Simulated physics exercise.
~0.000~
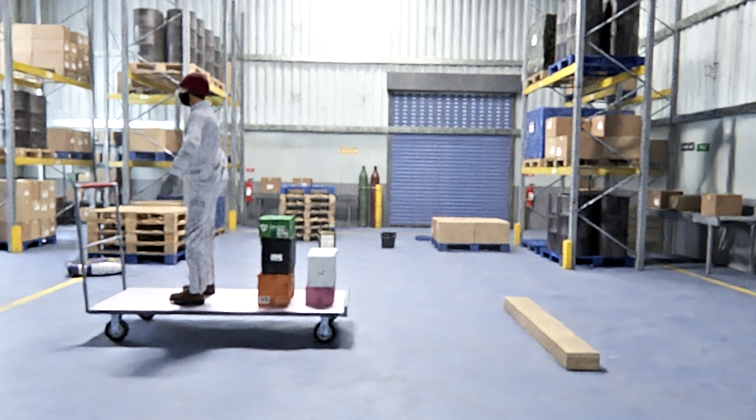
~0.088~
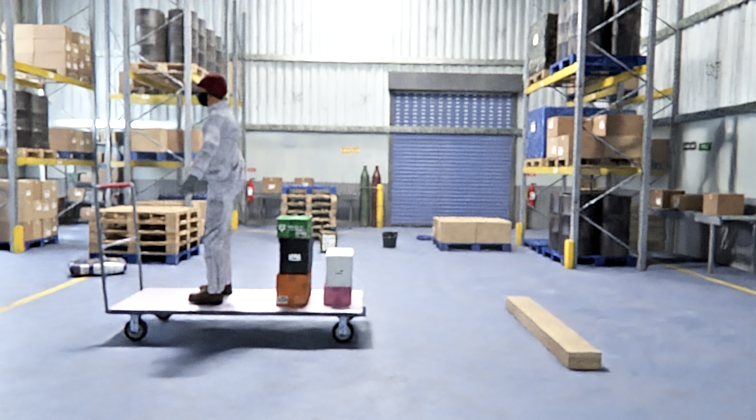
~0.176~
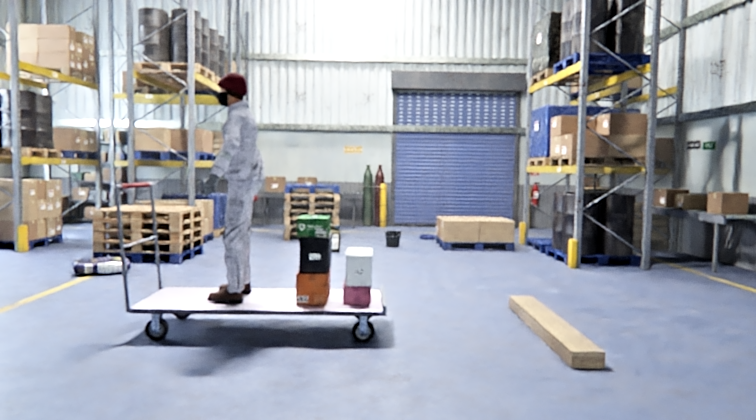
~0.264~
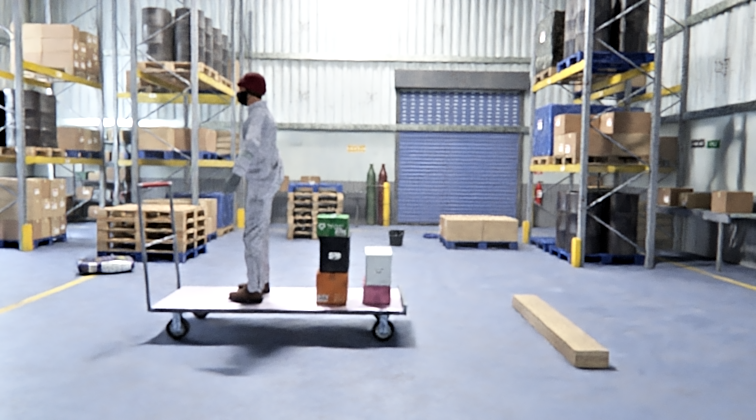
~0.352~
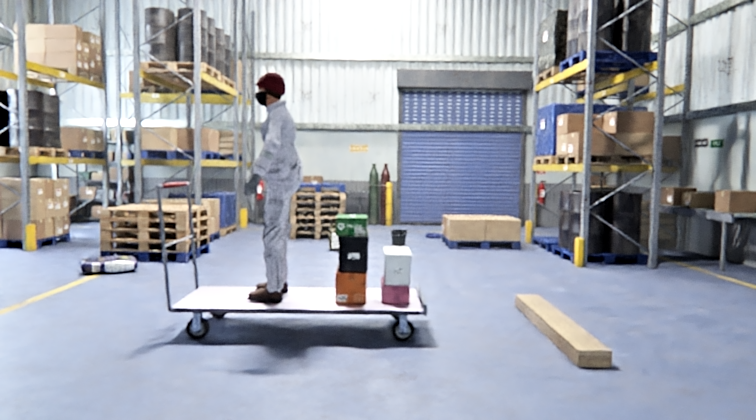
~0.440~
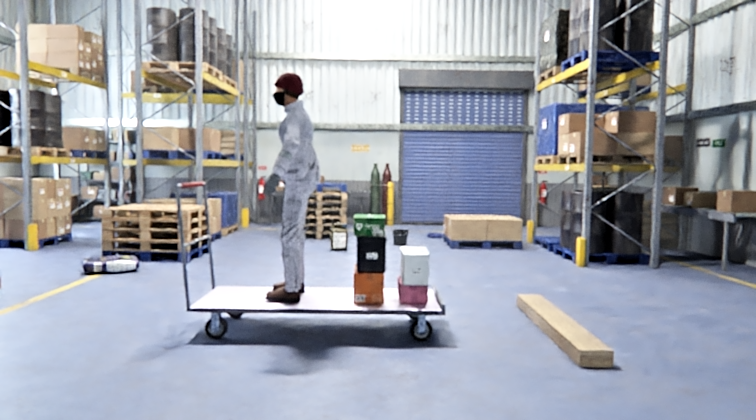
A flat platform cart carrying a standing person in pale coveralls and a dark red cap rolls steadily rightward across a warehouse floor. Green, black, orange, white and pink containers ride in front of the person, and the gap to a wooden beam on the floor gradually narrows.
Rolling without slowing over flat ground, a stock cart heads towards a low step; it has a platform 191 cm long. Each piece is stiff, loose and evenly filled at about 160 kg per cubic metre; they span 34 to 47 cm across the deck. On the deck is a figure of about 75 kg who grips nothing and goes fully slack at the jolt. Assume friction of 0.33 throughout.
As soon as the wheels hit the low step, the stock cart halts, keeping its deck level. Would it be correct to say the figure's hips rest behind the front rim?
Yes, they rest behind it.
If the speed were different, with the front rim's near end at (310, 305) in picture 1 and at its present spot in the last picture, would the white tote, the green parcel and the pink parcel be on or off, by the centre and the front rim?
Then the white one is no longer aboard, the green one is no longer aboard and the pink one is still in place.
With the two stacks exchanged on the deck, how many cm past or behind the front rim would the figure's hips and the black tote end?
The hips would end 20 behind the front rim, and the black one 30 past it.
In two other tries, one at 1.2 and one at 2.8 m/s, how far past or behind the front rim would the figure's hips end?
30 cm behind, then 70 cm past.
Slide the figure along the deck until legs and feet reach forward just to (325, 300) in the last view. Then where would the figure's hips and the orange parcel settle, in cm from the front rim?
Hips 50 past, orange 50 behind.
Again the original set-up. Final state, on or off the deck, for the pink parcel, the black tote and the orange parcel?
Final: Pink secure, black gone, orange secure.
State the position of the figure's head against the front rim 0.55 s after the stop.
70 cm behind it.
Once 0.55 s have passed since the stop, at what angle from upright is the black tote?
I'd put the tilt at close to 60°.
After 1.08 s the deck stops.
After 1.63 s the figure's hips are 24 cm behind the rim, near (527, 256) in the last picture's view.
After 2.08 s the figure's hips are 18 cm behind the rim, near (535, 262) in the last picture's view.
When all is still (4.3 s), past the rim, green parcel, white tote and black tote; behind it, pink parcel, orange parcel and the figure's hips.
